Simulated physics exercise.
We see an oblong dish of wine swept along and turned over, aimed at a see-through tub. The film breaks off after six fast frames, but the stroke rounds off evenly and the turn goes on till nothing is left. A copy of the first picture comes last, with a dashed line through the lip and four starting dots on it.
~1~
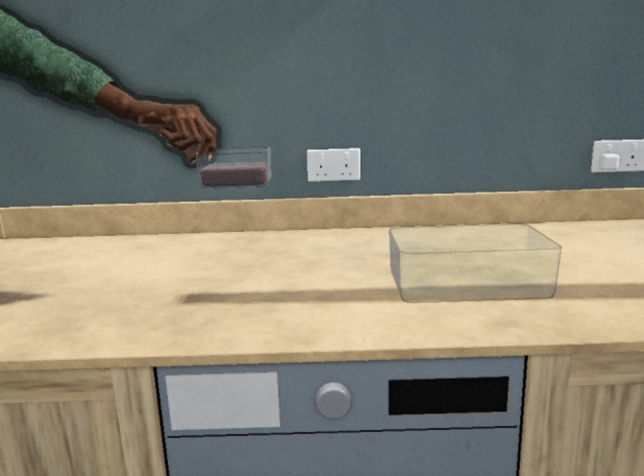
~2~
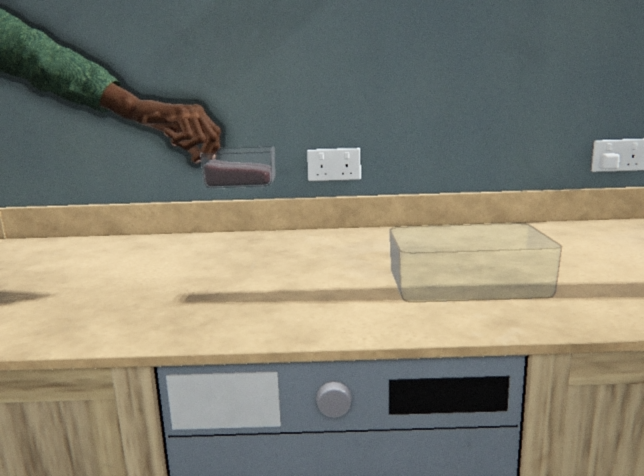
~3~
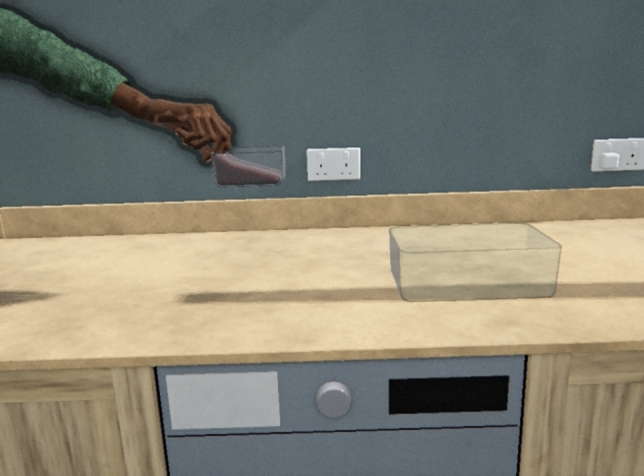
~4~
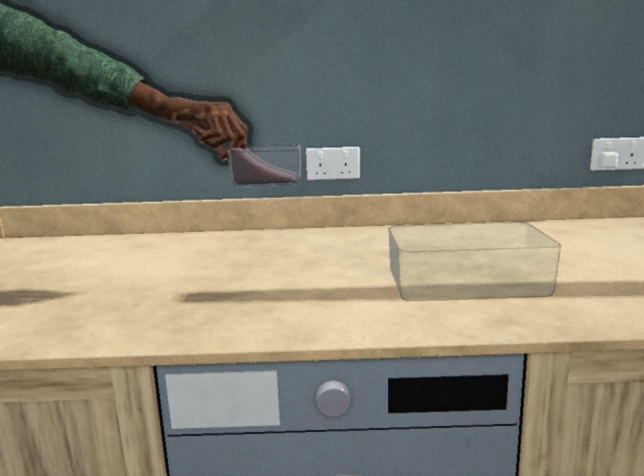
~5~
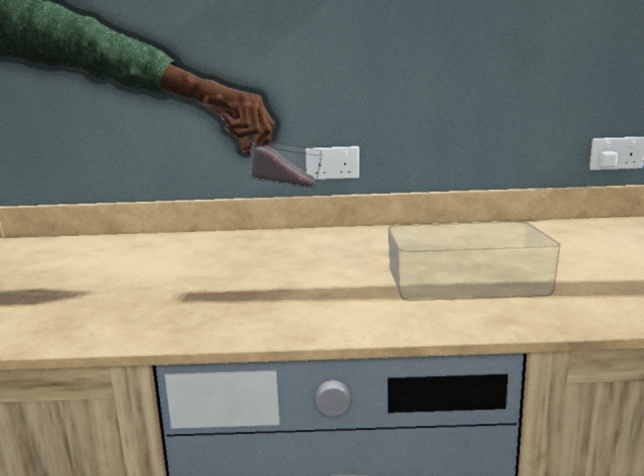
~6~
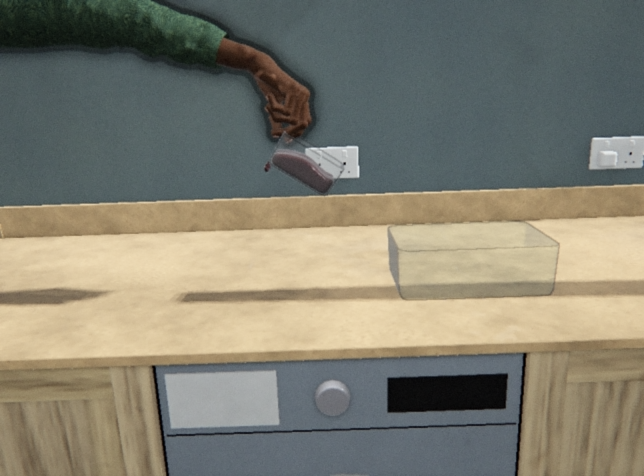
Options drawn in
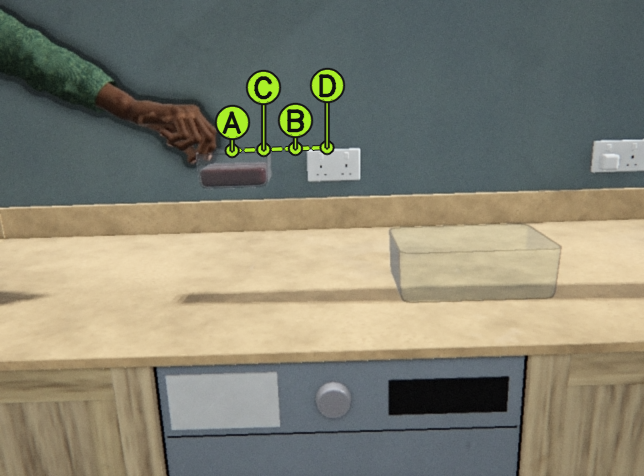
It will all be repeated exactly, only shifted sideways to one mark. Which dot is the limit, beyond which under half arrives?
Go for A.
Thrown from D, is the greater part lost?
No.
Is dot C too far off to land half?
No.
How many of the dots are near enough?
All of the four.
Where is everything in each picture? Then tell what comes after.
Upright, lip at (267, 149); tub from (400, 302) to (554, 297); nothing has left yet.
Upright, lip at (271, 149); nothing has left yet.
Upright, lip at (281, 148); nothing has left yet.
Upright, lip at (298, 147); wine is over the rim, down to (240, 148).
Tipped about 11°, lip at (320, 152); wine is over the rim, down to (251, 152).
Tipped about 33°, lip at (343, 165); wine is over the rim, down to (268, 169).
On the marked copy, A at (232, 150); B at (295, 148); C at (263, 149); D at (327, 147).
Choosing A, about 75 % lands in the tub, 18 % falls short and 6 % goes beside or beyond.
Choosing B, about 85 % lands in the tub, 7 % falls short and 8 % goes beside or beyond.
Choosing C, about 83 % lands in the tub, 11 % falls short and 7 % goes beside or beyond.
Choosing D, about 87 % lands in the tub, 4 % falls short and 10 % goes beside or beyond.
